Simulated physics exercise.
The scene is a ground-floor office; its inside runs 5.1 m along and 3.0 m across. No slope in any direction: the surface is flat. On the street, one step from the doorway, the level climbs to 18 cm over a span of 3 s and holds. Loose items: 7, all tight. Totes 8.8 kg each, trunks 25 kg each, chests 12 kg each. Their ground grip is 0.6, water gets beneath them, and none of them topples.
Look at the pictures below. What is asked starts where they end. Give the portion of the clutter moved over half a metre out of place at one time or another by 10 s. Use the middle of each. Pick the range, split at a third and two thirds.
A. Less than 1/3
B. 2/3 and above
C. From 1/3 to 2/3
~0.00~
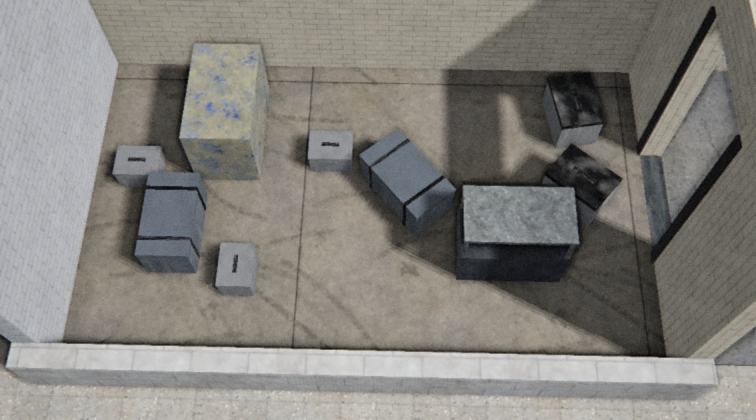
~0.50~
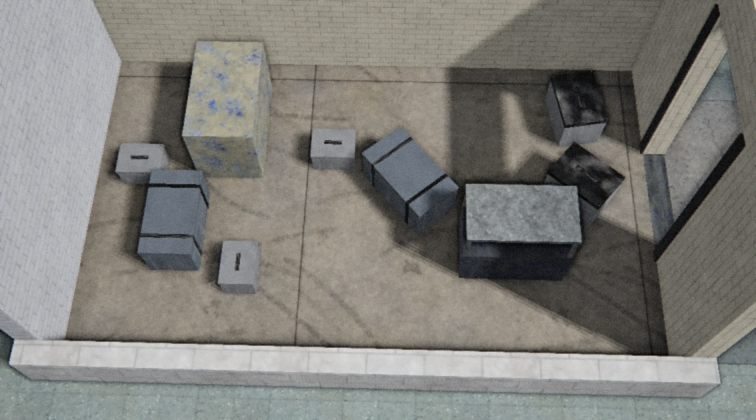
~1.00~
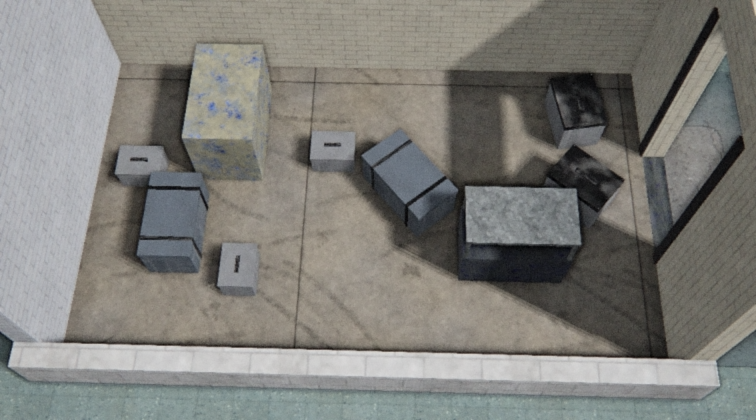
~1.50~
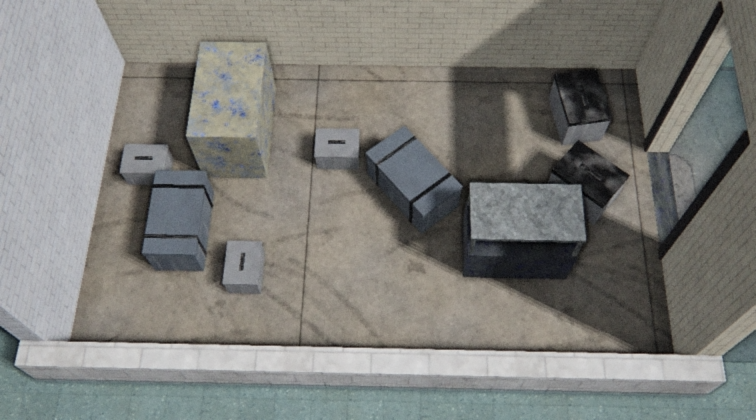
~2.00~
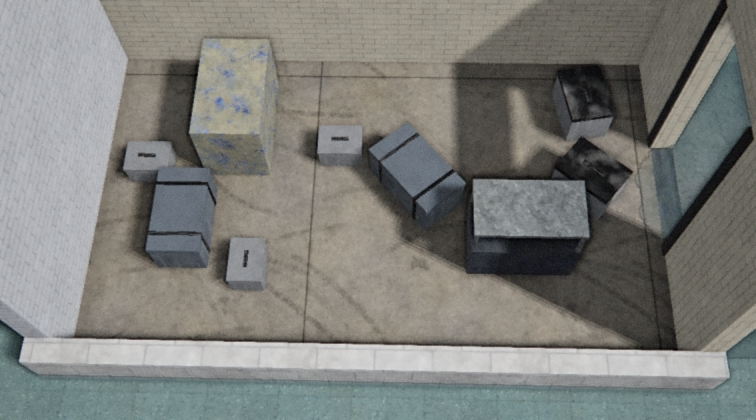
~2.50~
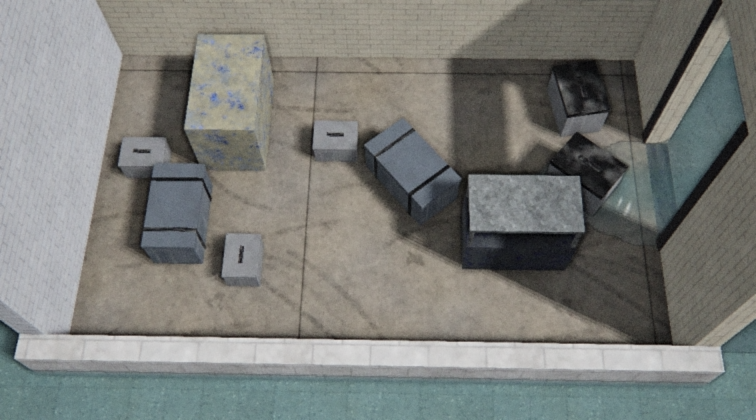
Less than 1/3.
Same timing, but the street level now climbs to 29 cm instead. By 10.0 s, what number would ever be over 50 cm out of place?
That would give 4.
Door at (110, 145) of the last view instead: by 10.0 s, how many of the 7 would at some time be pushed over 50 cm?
Result: 3.
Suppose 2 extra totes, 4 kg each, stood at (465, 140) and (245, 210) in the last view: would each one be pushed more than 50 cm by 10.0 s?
Taking them in order, the first is beyond that distance and the second is within that distance.
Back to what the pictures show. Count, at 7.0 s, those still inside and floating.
1 at that moment.
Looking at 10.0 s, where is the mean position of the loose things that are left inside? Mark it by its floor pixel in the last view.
That lands at roughly (312, 184).
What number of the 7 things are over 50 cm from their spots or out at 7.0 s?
At that time I count 1.
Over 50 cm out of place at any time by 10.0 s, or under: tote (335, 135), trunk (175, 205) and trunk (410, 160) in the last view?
One by one in that order: Below; below; above.
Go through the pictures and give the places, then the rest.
The first picture shows a chest at (584, 175) rests on the ground; a tote at (235, 264), on the bottom; 0.0 m2 under water; 0 of 7 have shifted.
The second picture shows a chest at (587, 174) rests on the ground; a tote at (238, 262), on the bottom; water covers 0.0 m2; 0 of 7 have shifted.
The third picture shows a chest at (586, 176), on the bottom; a tote at (237, 264) rests on the ground; water covers 0.0 m2; 0 of 7 have shifted.
The fourth picture shows a chest at (591, 172), on the bottom; a tote at (242, 262), on the bottom; 0.0 m2 under water; 0 of 7 have shifted.
The fifth picture shows a chest at (594, 168), on the bottom; a tote at (246, 259) rests on the ground; water covers 0.1 m2; 0 of 7 have shifted.
The sixth picture shows a chest at (589, 164), on the bottom; a tote at (241, 255) rests on the ground; 0.4 m2 under water; 0 of 7 have shifted.
After 3.5 s 0 of 7 are over 50 cm from their spots; 0 afloat.
After 4.5 s 1 of 7 are over 50 cm from their spots; 0 afloat.
After 7.0 s 1 of 7 are over 50 cm from their spots; 1 afloat.
After 10.0 s 2 of 7 are over 50 cm from their spots, and 2 have been at some point; 1 afloat.
